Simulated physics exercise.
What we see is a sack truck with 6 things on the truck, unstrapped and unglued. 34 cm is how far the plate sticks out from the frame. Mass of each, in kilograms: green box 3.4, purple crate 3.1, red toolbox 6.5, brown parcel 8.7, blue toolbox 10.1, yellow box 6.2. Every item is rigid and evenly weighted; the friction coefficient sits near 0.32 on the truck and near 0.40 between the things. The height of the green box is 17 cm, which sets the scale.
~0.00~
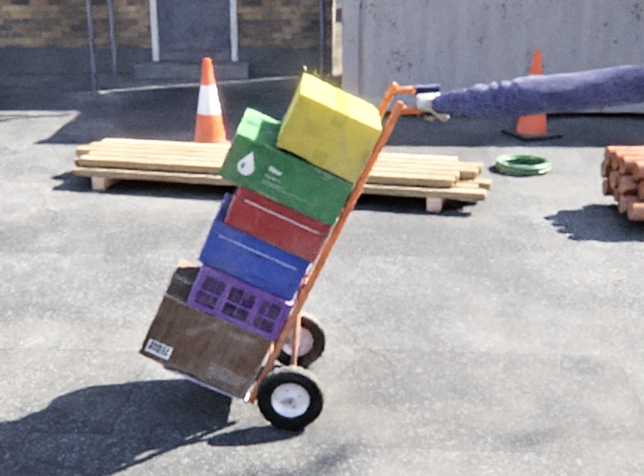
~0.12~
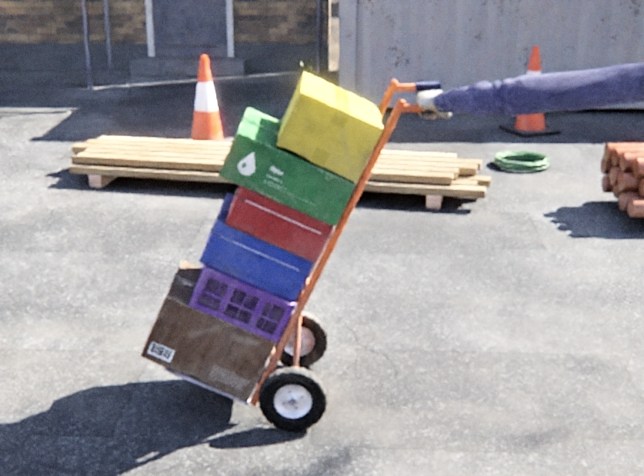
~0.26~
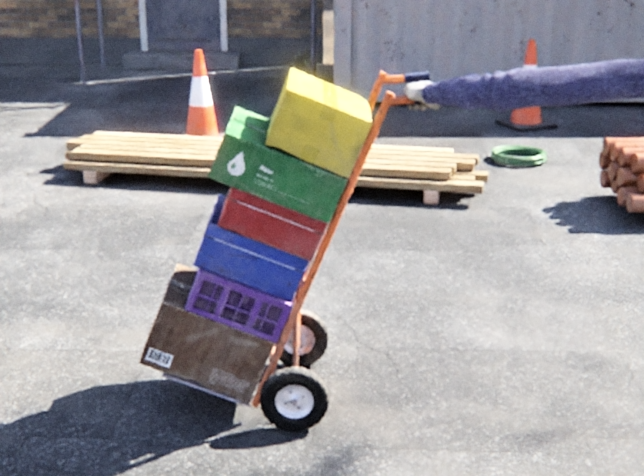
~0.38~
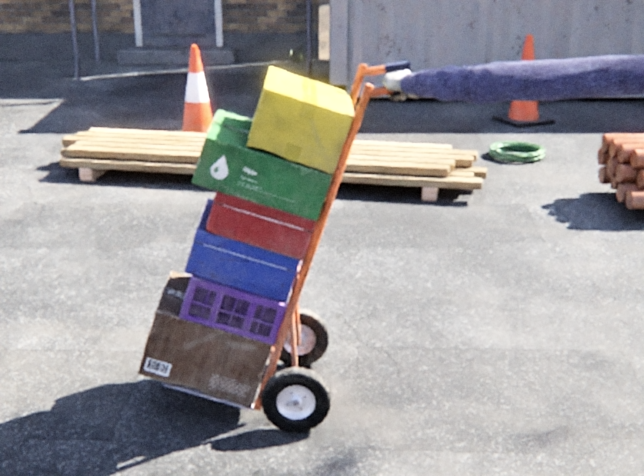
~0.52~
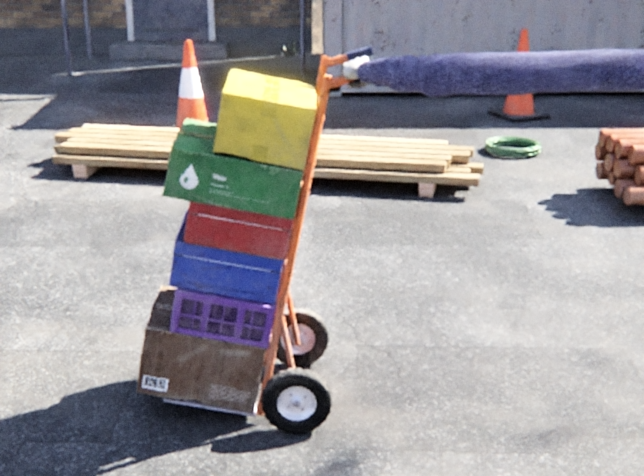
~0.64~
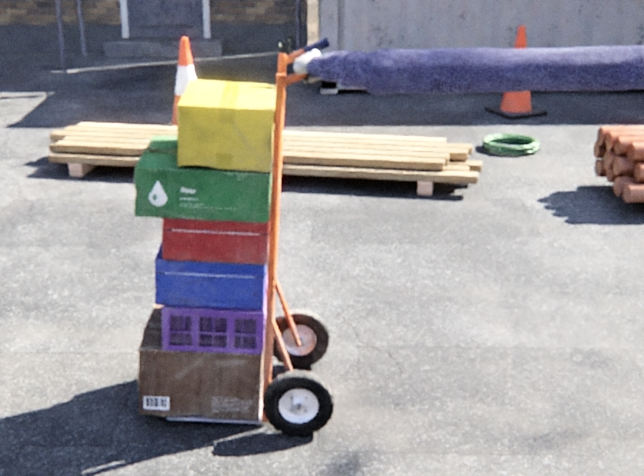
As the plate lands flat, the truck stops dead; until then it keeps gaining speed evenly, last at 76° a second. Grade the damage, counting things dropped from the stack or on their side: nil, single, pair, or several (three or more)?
Nil.
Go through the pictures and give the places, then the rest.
The first frame shows truck 25° back; green box (289, 165); purple crate (244, 285).
The second frame shows truck 25° back; blue toolbox (260, 246); yellow box (329, 125).
The third frame shows truck 22° back; red toolbox (275, 208); brown parcel (212, 331).
The fourth frame shows truck 18° back; blue toolbox (246, 249); yellow box (300, 118).
The fifth frame shows truck 11° back; red toolbox (242, 213); brown parcel (206, 347).
The sixth frame shows truck 3° back; green box (208, 177); purple crate (218, 308).
By 0.84 s, truck upright; green box rocked 6° off its seat near (170, 180); purple crate rocked 6° off its seat near (204, 309); yellow box rocked 6° off its seat.
By 1.04 s, truck upright; green box rocked 8° off its seat near (157, 181); purple crate rocked 8° off its seat near (200, 308); yellow box rocked 8° off its seat.
By 1.44 s, truck upright; yellow box 3 cm from its spot.
When it is over (1.9 s), all 6 within 10 cm of the start. In the last view, green box near (195, 182), purple crate near (214, 313).
